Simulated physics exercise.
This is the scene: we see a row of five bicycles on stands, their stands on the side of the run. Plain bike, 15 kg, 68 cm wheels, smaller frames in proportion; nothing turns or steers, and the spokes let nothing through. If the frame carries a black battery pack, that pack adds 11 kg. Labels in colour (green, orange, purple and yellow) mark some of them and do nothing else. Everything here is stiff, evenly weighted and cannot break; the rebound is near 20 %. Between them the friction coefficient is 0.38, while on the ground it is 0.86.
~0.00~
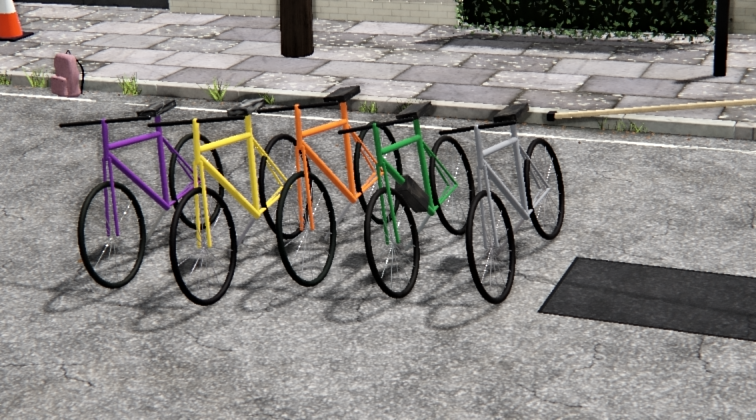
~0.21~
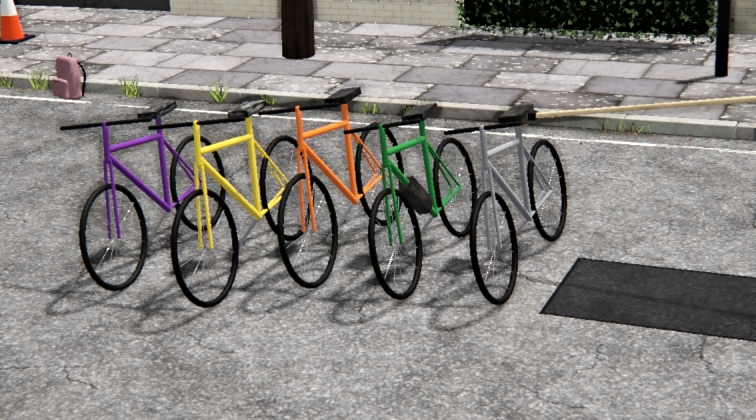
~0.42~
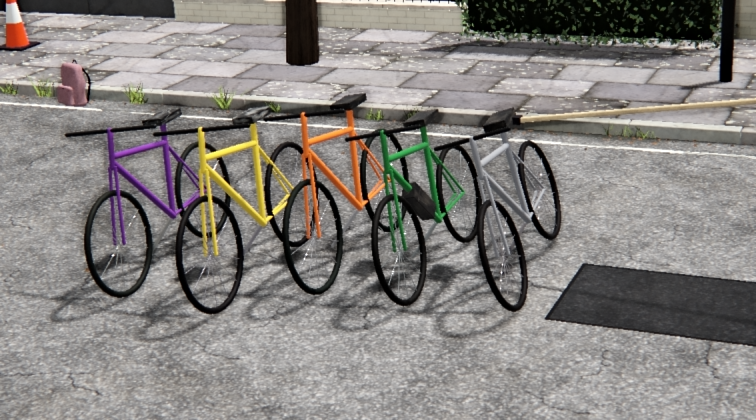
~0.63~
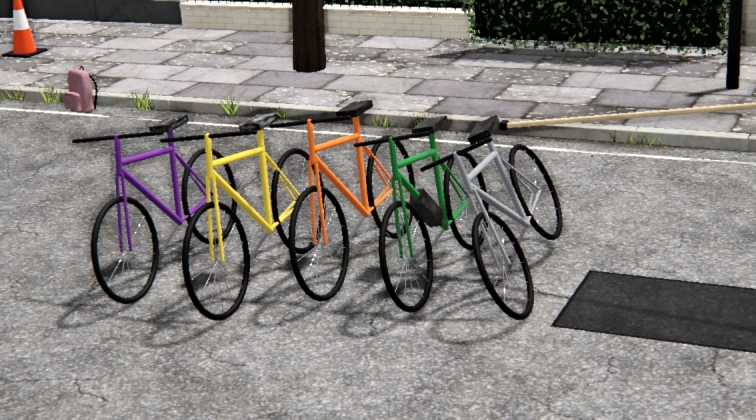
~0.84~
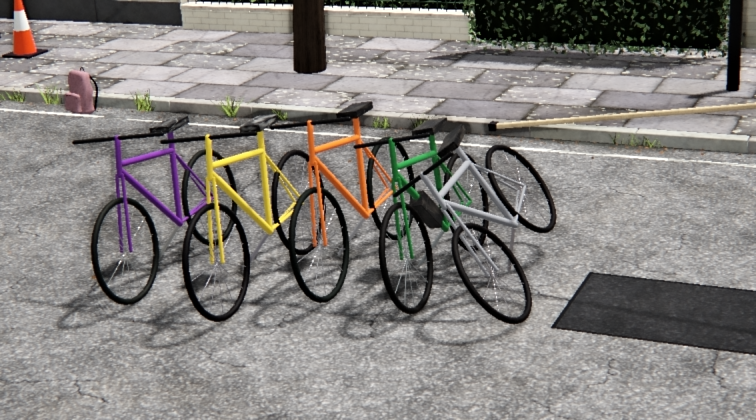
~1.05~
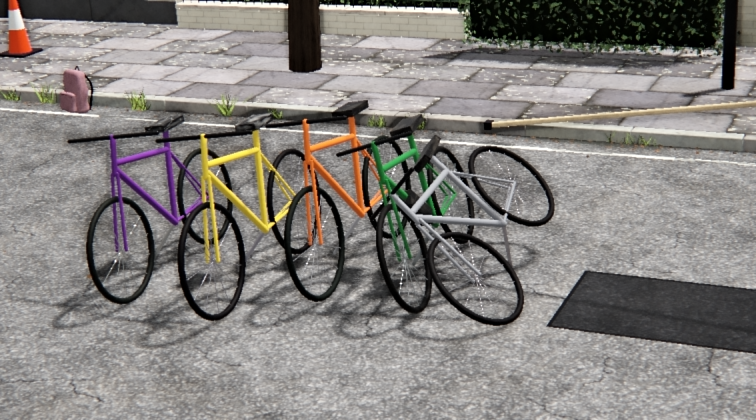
A gray bicycle at the right end of a row of five tilted over to the left after a long pole reached its seat, leaning into the green one, which tipped slightly.
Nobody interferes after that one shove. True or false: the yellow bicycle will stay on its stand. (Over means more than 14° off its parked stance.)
True.
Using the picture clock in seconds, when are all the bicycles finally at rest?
That happens at roughly 2.0 seconds.
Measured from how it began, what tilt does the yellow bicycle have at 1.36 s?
Some 0 degrees.
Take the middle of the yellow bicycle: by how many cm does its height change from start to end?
Lower, by roughly 0 cm.
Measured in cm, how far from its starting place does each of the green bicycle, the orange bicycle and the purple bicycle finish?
From start to finish: Green 40, orange 10, purple 0 centimetres.
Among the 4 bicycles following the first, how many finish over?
Result - a count of 1.
Around 1.16 s, none of the 4 other bicycles over, 1 disturbed; yellow bicycle unmoved; green bicycle tipped 10°.
Around 1.36 s, 1 of the 4 other bicycles over; yellow bicycle unmoved; green bicycle tipped 22°.
Around 1.54 s, 1 of the 4 other bicycles over; yellow bicycle unmoved; green bicycle tipped 30°.
Around 1.72 s, 1 of the 4 other bicycles over; yellow bicycle unmoved; green bicycle tipped 35°.
Finally (2.1 s), 1 of the 4 other bicycles over; yellow bicycle unmoved; green bicycle tipped 36°; orange bicycle tipped 9°. Three left standing. Seen by the last camera, middles, yellow bicycle near (249, 199), green bicycle near (367, 208).
